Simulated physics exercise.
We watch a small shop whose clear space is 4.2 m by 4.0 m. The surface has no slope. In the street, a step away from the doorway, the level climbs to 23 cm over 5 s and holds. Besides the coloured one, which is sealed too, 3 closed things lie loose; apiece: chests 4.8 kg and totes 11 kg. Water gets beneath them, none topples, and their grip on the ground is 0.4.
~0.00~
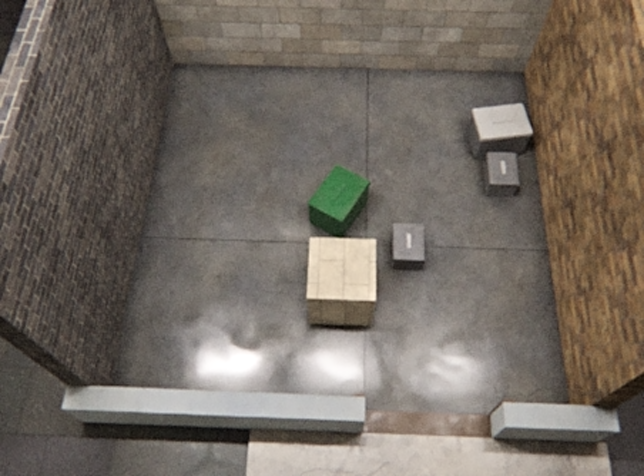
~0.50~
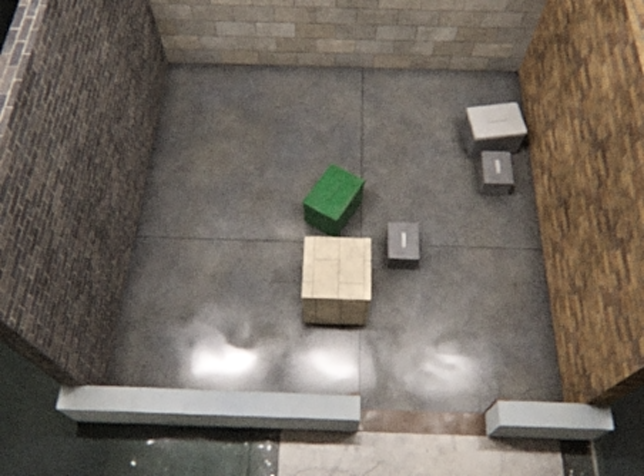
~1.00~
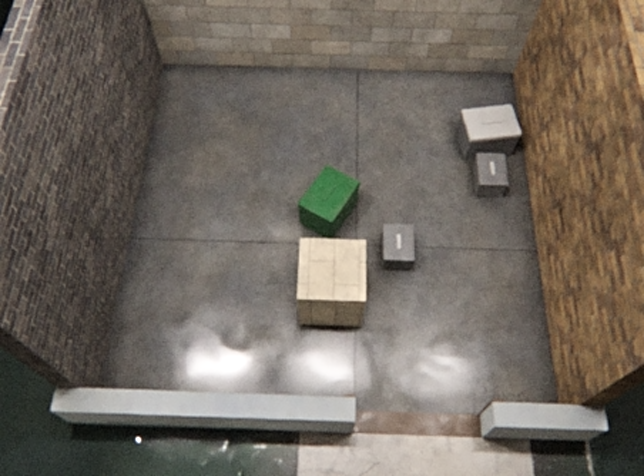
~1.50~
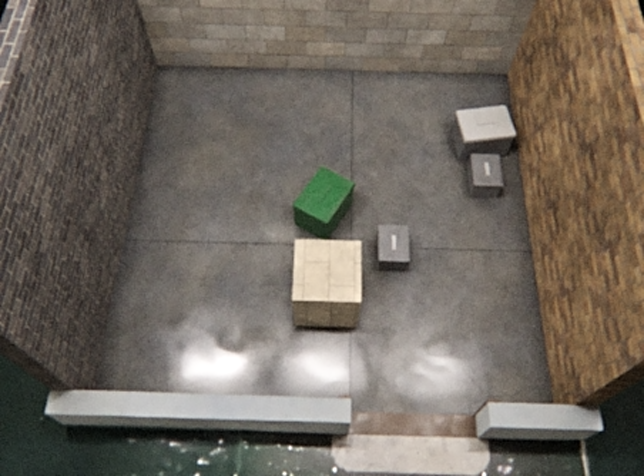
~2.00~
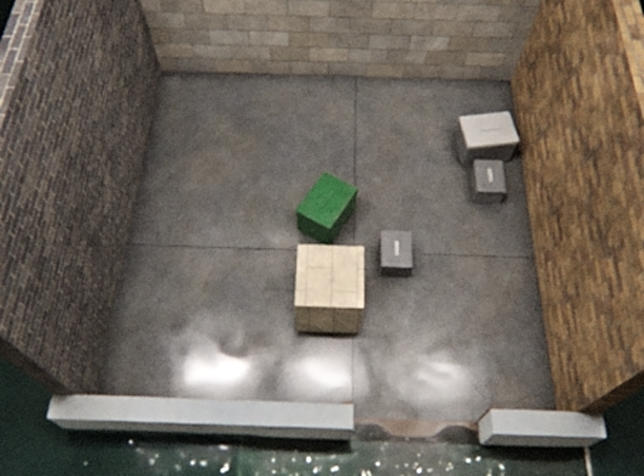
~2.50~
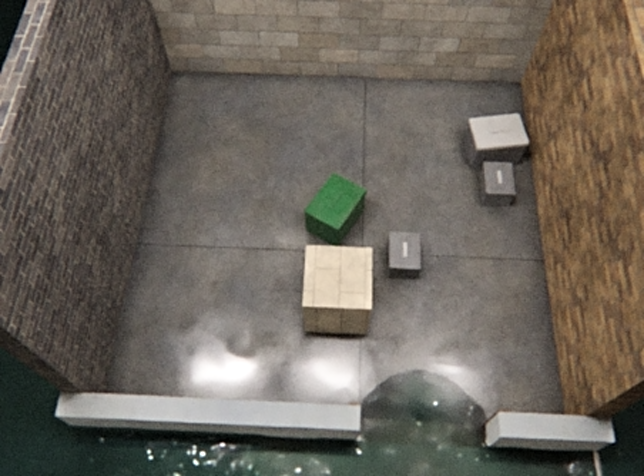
We see a green chest and several closed boxes resting still on the grey floor of a small walled shop, while dark water spreads across the street outside, covers the pale doorstep, and then enters through the doorway.
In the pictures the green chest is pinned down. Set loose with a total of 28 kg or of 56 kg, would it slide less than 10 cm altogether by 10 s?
For it, the smaller load will do.
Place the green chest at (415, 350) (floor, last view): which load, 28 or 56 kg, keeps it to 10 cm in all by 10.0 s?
It takes the larger.
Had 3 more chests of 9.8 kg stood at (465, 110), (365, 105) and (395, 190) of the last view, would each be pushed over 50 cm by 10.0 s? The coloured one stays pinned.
In turn: More, more, over.
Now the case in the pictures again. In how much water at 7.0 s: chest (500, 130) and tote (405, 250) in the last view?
About 8 and 7 cm.
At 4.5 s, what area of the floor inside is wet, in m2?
Some 5.0 m2.
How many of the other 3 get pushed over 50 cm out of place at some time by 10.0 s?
I count 3.
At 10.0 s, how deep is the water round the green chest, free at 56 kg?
About 3 cm.
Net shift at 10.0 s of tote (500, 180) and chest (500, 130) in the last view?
In that order: 120 cm, 100 cm.
After 3.5 s the green chest would be 0 cm from its start with 28 kg and 0 cm from its start with 56 kg; 0 cm of water round it then.
After 4.5 s the green chest would be 0 cm from its start with 28 kg and 0 cm from its start with 56 kg; 2 cm of water round it then.
After 7.0 s the green chest would be 0 cm from its start with 28 kg and 0 cm from its start with 56 kg; 3 cm of water round it then.
After 10.0 s the green chest would be 0 cm from its start with 28 kg and 0 cm from its start with 56 kg; 3 cm of water round it then.
